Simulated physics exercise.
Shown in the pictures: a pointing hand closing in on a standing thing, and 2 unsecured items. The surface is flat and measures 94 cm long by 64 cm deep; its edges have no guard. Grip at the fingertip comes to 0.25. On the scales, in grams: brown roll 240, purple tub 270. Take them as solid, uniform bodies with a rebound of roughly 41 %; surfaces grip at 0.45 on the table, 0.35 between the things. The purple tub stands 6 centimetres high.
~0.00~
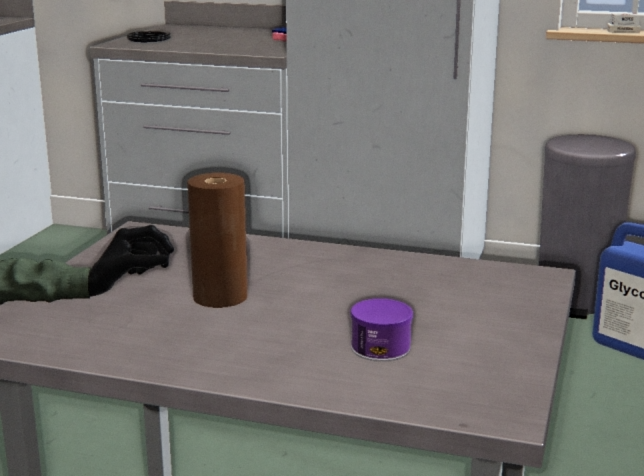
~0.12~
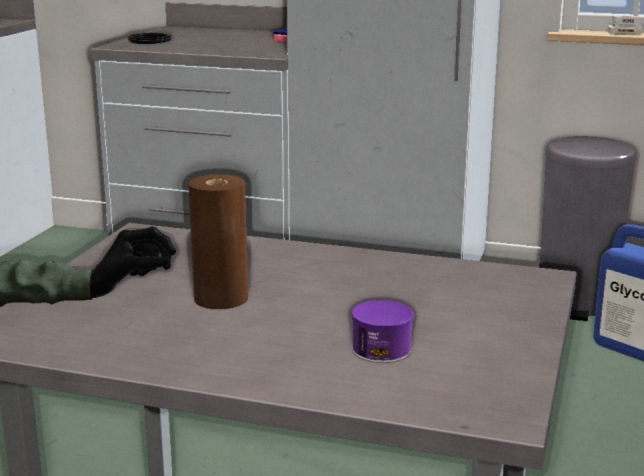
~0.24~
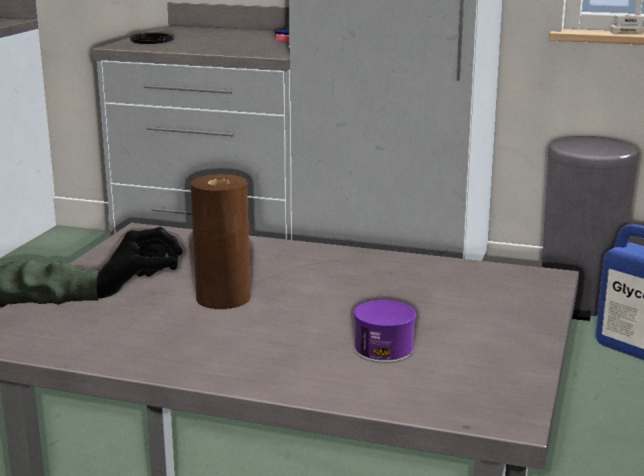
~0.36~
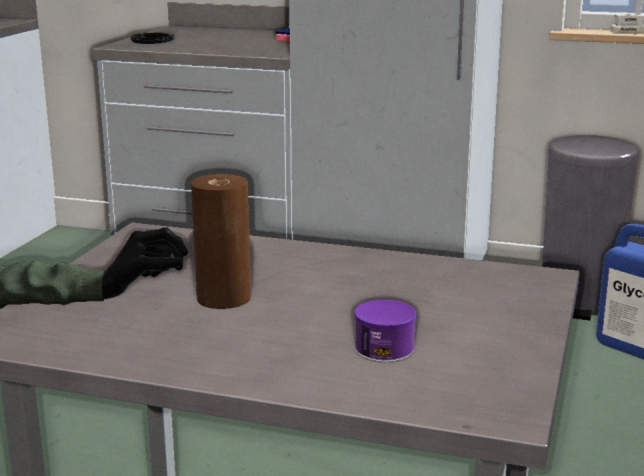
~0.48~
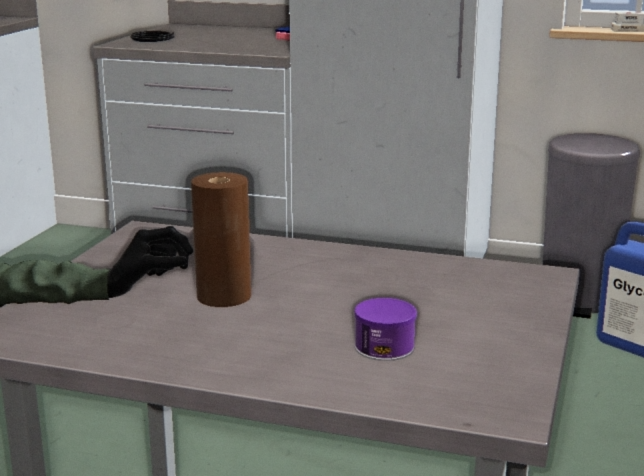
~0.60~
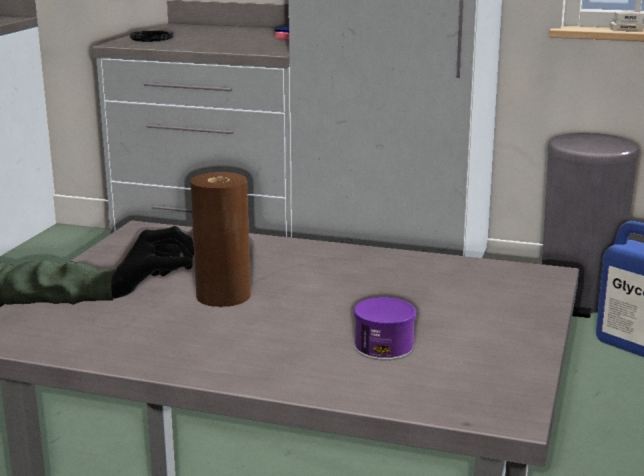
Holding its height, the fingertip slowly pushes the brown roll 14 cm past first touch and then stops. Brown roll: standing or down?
Most likely it stays vertical.
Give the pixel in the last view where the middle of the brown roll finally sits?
Roughly (297, 248).
After 1.30 s, 10 cm of travel; brown roll moved 5 cm near (248, 242).
After 2.00 s, 15 cm of travel; brown roll moved 11 cm near (278, 246).
In the end (3.4 s), not toppled but over 5 cm from the start, brown roll; purple tub under 5 cm from the start. At the end, from the last picture's camera, brown roll near (297, 248).
